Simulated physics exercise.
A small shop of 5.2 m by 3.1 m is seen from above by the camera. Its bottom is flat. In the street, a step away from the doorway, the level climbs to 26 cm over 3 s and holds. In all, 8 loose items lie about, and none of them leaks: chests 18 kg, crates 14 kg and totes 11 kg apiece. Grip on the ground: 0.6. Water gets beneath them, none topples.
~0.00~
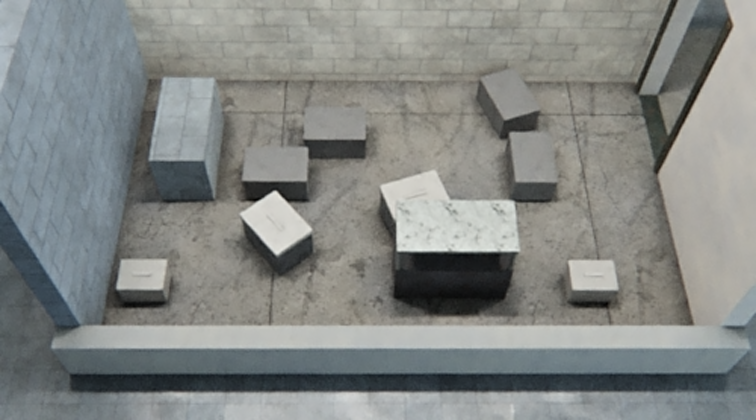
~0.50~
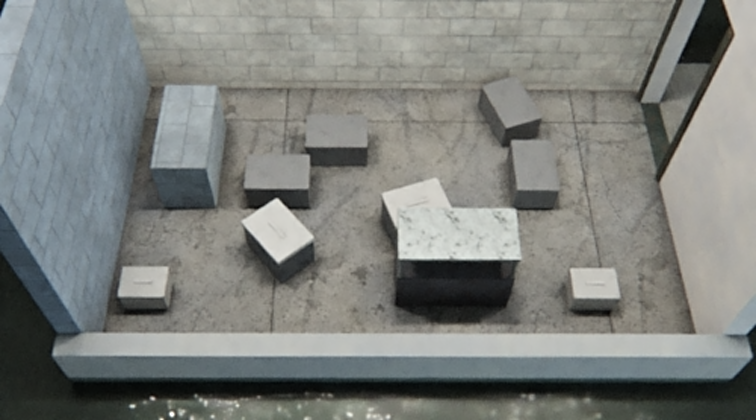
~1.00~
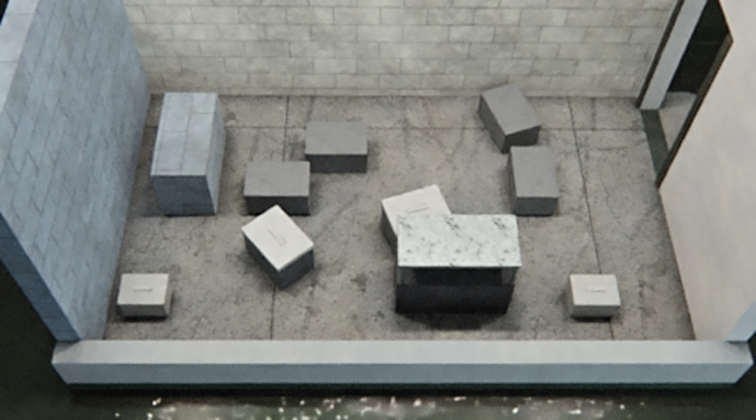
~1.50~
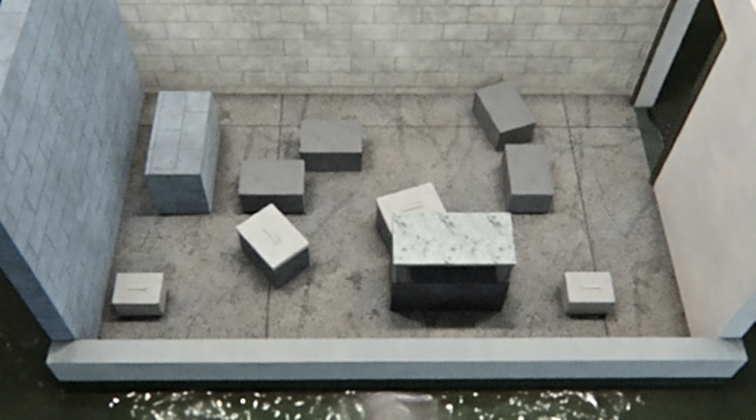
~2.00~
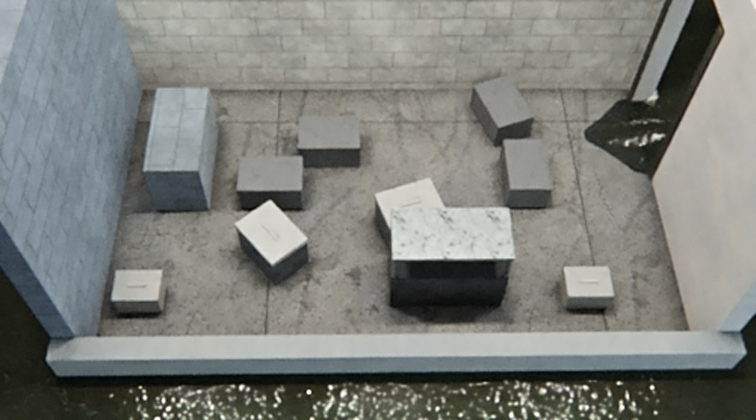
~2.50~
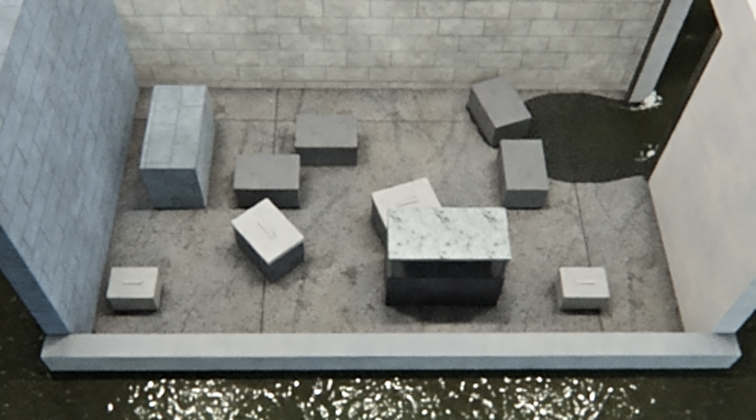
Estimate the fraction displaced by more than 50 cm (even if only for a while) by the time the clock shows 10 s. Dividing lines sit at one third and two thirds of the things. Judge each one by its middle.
I bet the count comes out high.
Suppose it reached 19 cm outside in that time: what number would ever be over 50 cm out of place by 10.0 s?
It would come to 3 of them.
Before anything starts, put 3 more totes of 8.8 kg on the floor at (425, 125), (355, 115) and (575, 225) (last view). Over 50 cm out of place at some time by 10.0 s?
Beyond the limit; beyond the limit; within the limit.
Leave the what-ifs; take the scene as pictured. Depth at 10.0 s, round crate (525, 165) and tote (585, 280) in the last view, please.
Around 14 cm and 3 cm.
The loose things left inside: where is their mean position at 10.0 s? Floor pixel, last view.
Near (273, 261).
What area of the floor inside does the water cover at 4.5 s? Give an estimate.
At that time the wet patch spans about 8.0 m2.
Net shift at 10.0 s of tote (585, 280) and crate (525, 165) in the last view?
One is off by 0 cm, the other by 250 cm, in the order asked.
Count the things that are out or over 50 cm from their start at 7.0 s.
By then 4.
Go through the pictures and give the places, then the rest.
A chest at (276, 222) rests on the ground; a chest at (415, 195) rests on the ground; 0.0 m2 under water; 0 of 8 have shifted, in the first frame.
A chest at (277, 229), on the bottom; a chest at (417, 202) rests on the ground; 0.0 m2 under water; 0 of 8 have shifted, in the second frame.
A chest at (277, 236) rests on the ground; a chest at (417, 209), on the bottom; water covers 0.0 m2; 0 of 8 have shifted, in the third frame.
A chest at (272, 235) rests on the ground; a chest at (412, 207), on the bottom; water covers 0.0 m2; 0 of 8 have shifted, in the fourth frame.
A chest at (271, 231) rests on the ground; a chest at (410, 203) rests on the ground; 0.3 m2 under water; 0 of 8 have shifted, in the fifth frame.
A chest at (267, 230) rests on the ground; a chest at (407, 202) rests on the ground; water covers 1.3 m2; 0 of 8 have shifted, in the sixth frame.
After 3.5 s 0 of 8 are over 50 cm from their spots; 0 afloat.
After 4.5 s 2 of 8 are over 50 cm from their spots; 0 afloat.
After 7.0 s 4 of 8 are over 50 cm from their spots; 3 afloat.
After 10.0 s 6 of 8 are over 50 cm from their spots, and 6 have been at some point; 7 afloat.
